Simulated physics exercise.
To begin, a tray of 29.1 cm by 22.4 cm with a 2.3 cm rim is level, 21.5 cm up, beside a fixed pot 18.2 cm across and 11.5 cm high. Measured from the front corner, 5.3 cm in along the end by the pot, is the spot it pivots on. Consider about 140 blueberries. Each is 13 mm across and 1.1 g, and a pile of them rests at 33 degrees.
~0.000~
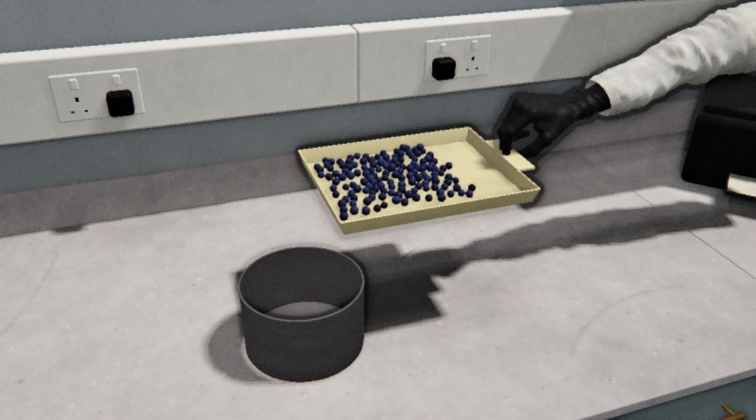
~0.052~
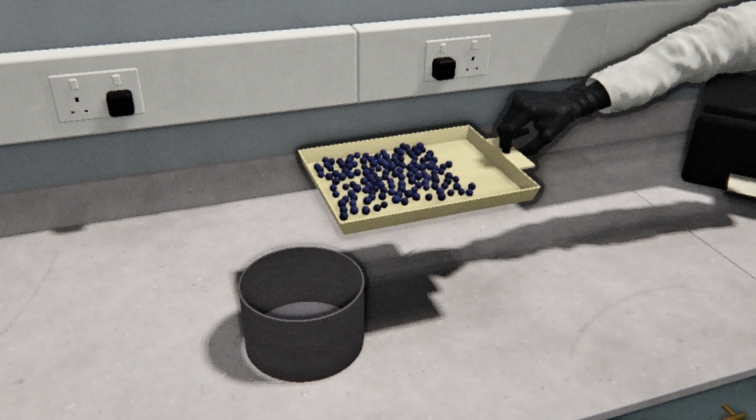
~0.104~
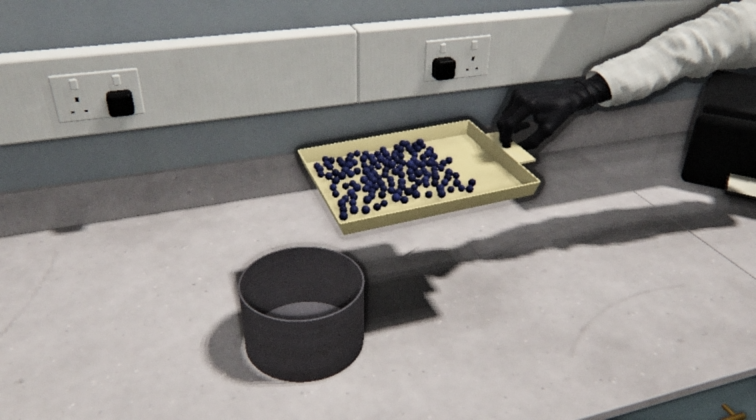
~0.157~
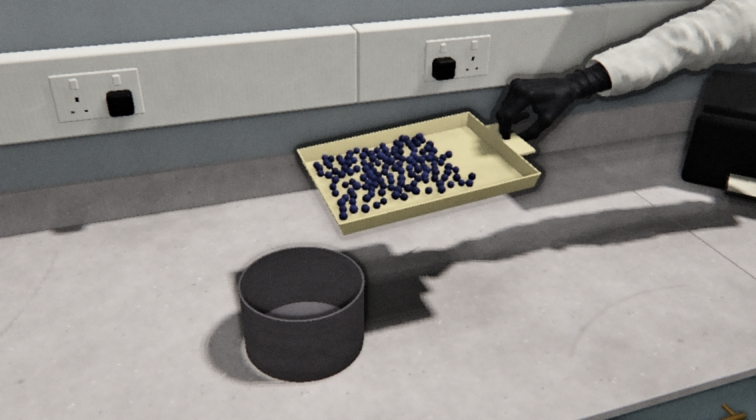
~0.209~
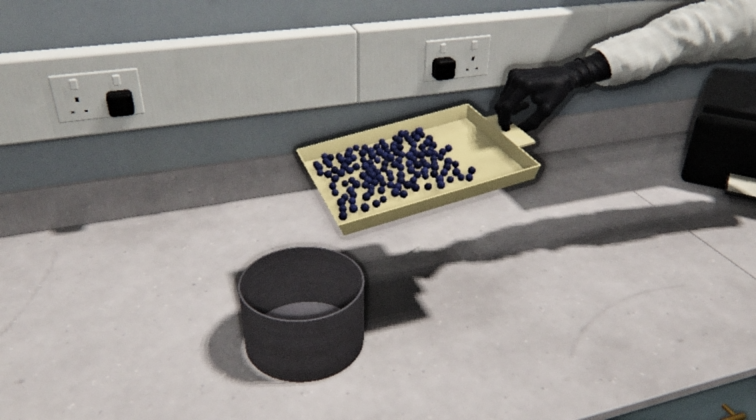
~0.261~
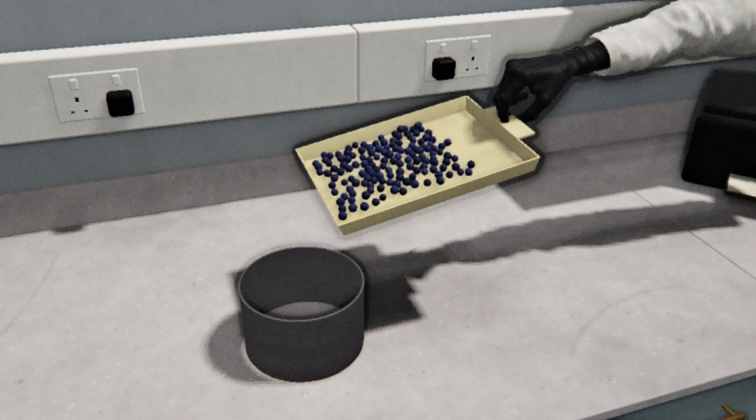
A black-gloved hand in a white sleeve reaches in from the right, holding a shallow cream tray of dark blue berries above a pale grey worktop, seen from slightly above by a still camera. A round, dark grey pot stands open at the lower left, with wall sockets behind. The hand slowly raises the tray's right end, tilting it slightly leftward, while the berries barely shift.
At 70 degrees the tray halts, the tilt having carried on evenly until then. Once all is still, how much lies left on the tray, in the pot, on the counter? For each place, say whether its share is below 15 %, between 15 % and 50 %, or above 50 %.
Tray: Will probably see over half the pieces; pot: Will probably see a small number; counter: Will probably see a small number.
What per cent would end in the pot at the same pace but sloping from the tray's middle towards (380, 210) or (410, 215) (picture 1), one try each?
Near 0 and 0 percent, in that order.
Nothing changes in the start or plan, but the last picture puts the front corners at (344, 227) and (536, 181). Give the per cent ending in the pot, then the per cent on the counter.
The pot gets 0 and the counter 0.
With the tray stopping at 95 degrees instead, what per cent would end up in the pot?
In that case some 70 per cent.
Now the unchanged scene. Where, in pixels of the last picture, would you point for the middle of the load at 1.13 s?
Roughly (334, 161).
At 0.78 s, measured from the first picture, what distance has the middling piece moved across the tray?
About 6 cm.
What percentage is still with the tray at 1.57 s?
Load share: Around 100%.
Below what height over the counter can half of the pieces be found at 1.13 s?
The halfway mark sits at about 28 cm.
After 0.78 s, tilt 39 degrees; the tray holds 100 %, the pot 0 %.
After 1.13 s, tilt 58 degrees; the tray holds 100 %, the pot 0 %.
After 1.57 s, tilt 70 degrees; the tray holds 100 %, the pot 0 %.
By 1.9 s all is still; tray 100 %, pot 0 %, counter 0 %.
